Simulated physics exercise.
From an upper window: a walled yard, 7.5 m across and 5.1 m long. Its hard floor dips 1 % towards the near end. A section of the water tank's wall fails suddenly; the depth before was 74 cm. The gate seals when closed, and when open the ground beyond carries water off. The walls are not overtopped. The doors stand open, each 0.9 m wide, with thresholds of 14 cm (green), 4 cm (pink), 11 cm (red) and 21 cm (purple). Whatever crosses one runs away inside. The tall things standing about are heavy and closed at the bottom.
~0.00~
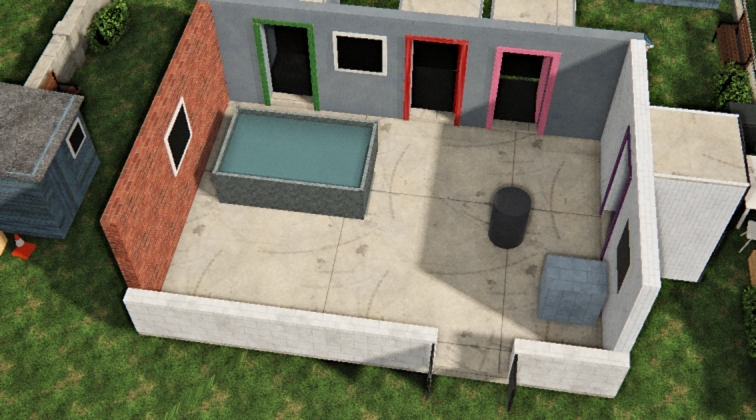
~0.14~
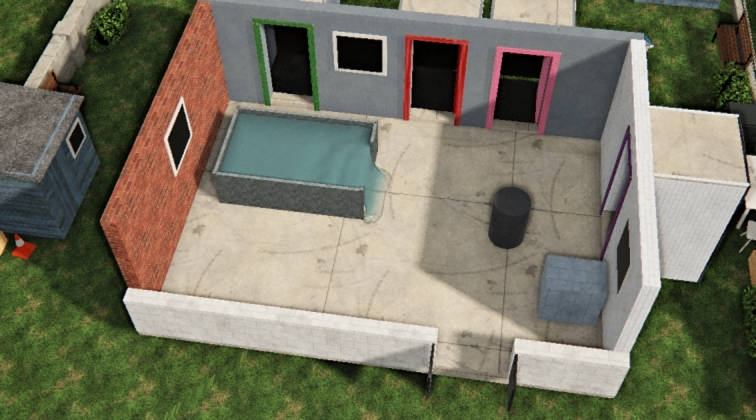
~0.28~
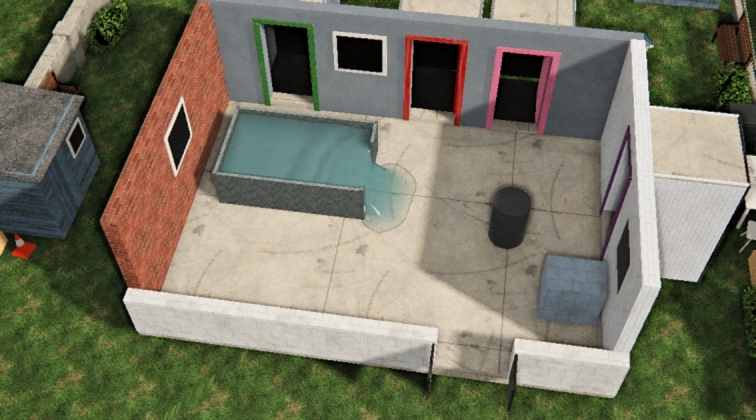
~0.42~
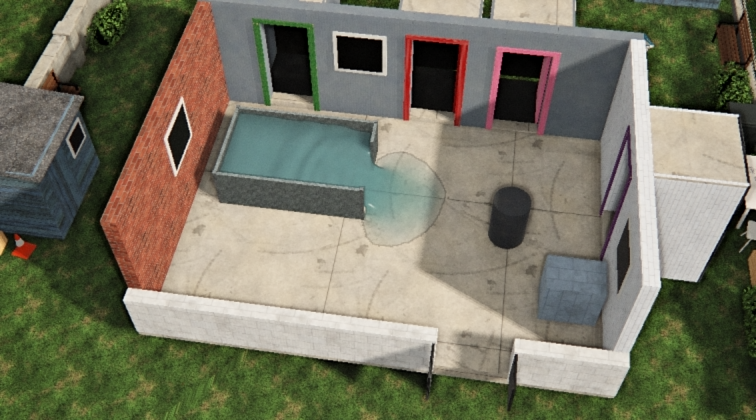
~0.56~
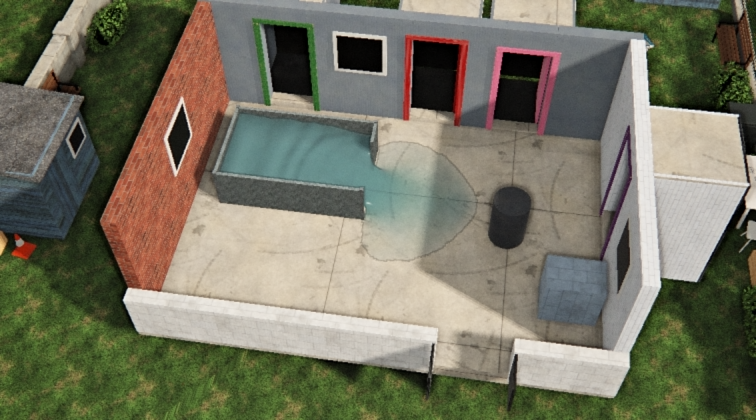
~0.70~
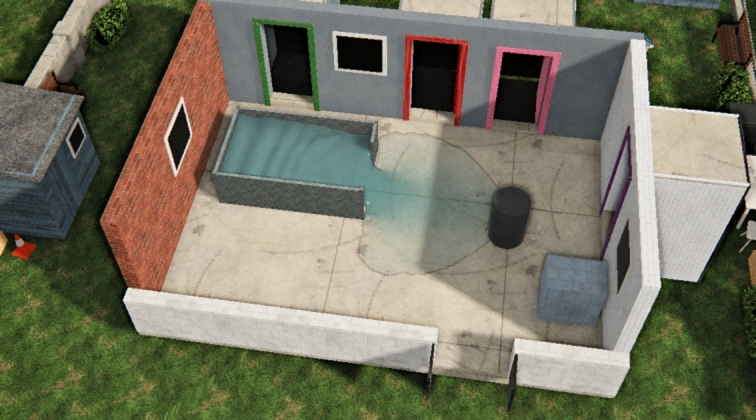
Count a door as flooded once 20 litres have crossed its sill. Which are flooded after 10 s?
Door by door: At the green door it does not reach the limit; at the pink door it passes the limit; at the red door it stays under the limit; at the purple door it keeps below the limit.
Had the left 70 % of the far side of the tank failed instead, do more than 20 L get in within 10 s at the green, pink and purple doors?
Then: Green above, pink not over, purple not over.
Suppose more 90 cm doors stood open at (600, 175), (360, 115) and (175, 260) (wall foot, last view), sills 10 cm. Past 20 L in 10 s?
In that order: Past it, under, under.
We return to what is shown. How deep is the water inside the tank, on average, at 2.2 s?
Some 39 cm.
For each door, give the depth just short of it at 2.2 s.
Depths in cm: Green 0, pink 9, red 2, purple 14.
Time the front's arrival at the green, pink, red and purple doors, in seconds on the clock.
Arrival: Green 7.0 s, pink 1.3 s, red 1.0 s, purple 1.2 s.
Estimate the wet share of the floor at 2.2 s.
About 50 per cent.
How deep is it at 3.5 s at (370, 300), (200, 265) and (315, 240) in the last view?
About 0, 0 and 0 cm.
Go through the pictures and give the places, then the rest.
The water tank at (298, 150) is whole and still, 74 cm deep, in the first frame.
Water pours out at (366, 183) and has run 0.6 m, to (373, 219); typically 10 cm deep outside, 74 cm at the water tank's back, in the second frame.
Water pours out at (366, 185) and has run 0.9 m, to (412, 185); typically 12 cm deep outside, 74 cm at the water tank's back, in the third frame.
Water pours out at (366, 186) and has run 1.4 m, to (440, 191); typically 9 cm deep outside, 74 cm at the water tank's back, in the fourth frame.
The front is at (470, 215), 2.0 m from the gap at (366, 186); 3.8 m2 of floor is under water; 74 cm left at the back of the water tank, in the fifth frame.
The front is at a hidden place, 2.6 m from the gap at (366, 186); 5.7 m2 of floor is under water; 72 cm left at the back of the water tank, in the sixth frame.
After 1.4 s water covers 40 % of the floor and is deepest (42 cm) near (370, 203); green door not reached, pink door 5 cm at the sill, 0 L in, red door 4 cm at the sill, 0 L in, purple door 12 cm at the sill, 0 L in.
After 2.2 s water covers 50 % of the floor and is deepest (41 cm) near (595, 142); green door not reached, pink door 9 cm at the sill, 3 L in, red door 2 cm at the sill, 0 L in, purple door 14 cm at the sill, 0 L in.
After 3.5 s water covers 55 % of the floor and is deepest (37 cm) near (596, 315); green door not reached, pink door 12 cm at the sill, 26 L in, red door 2 cm at the sill, 0 L in, purple door 17 cm at the sill, 0 L in.
After 6.0 s water covers 65 % of the floor and is deepest (16 cm) near (596, 306); green door not reached, pink door 11 cm at the sill, 99 L in, red door 7 cm at the sill, 0 L in, purple door 13 cm at the sill, 0 L in.
After 10.0 s water covers 95 % of the floor and is deepest (12 cm) near (585, 287); green door 4 cm at the sill, 0 L in, pink door 7 cm at the sill, 149 L in, red door 4 cm at the sill, 0 L in, purple door 10 cm at the sill, 0 L in.
